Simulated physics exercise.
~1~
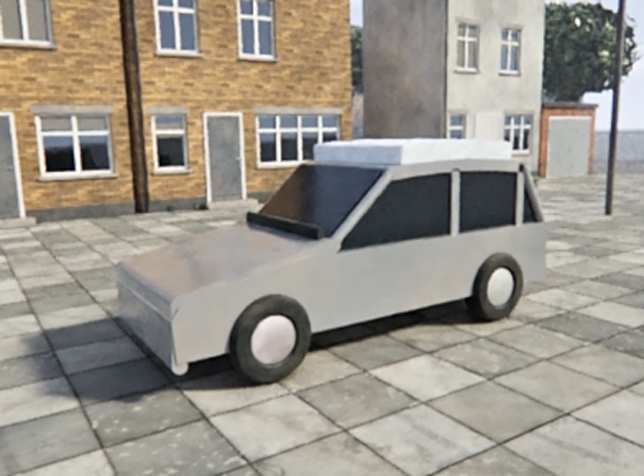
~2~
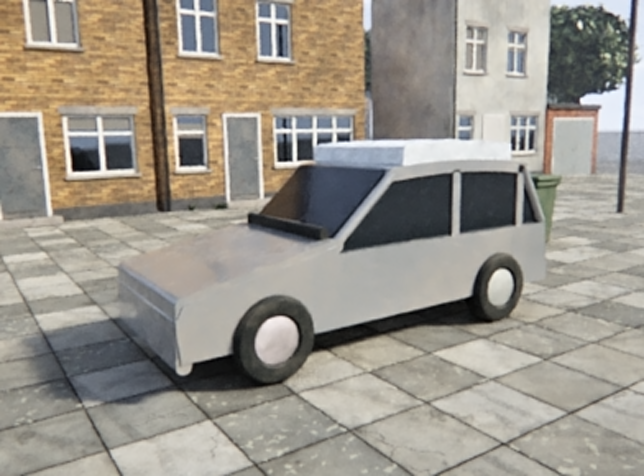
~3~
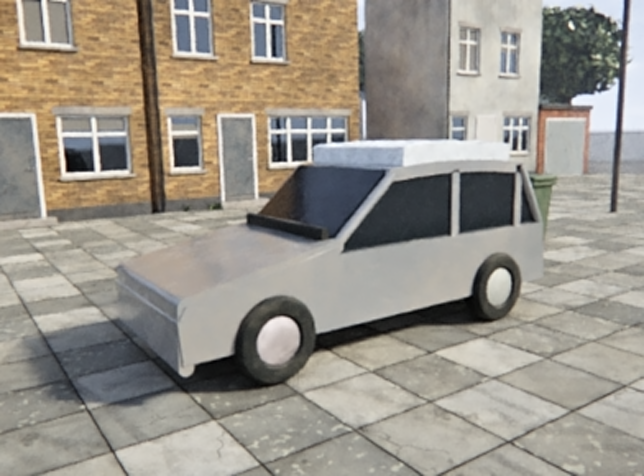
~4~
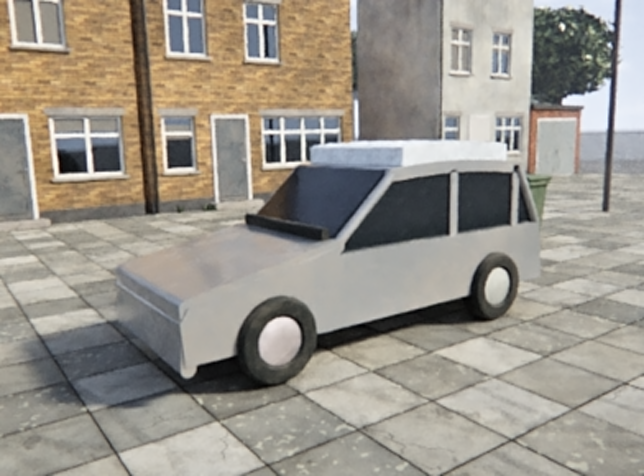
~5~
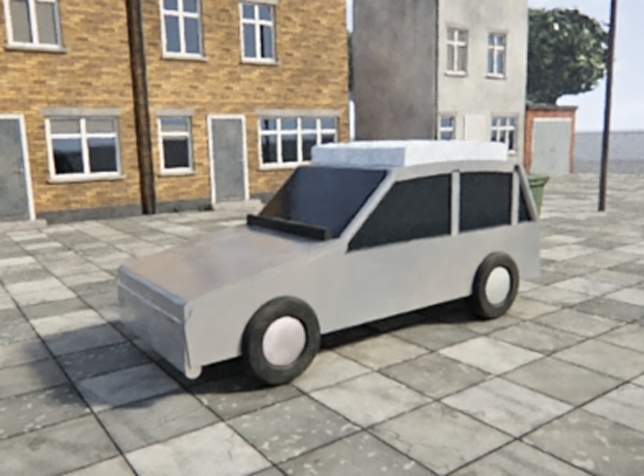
The video shows a silver car with a flat slab of snow on its roof moving across a paved square past brick houses, the view travelling alongside as the background shifts slightly. The snow stays in place on the roof throughout, leaving the windscreen and bonnet clear at the end.
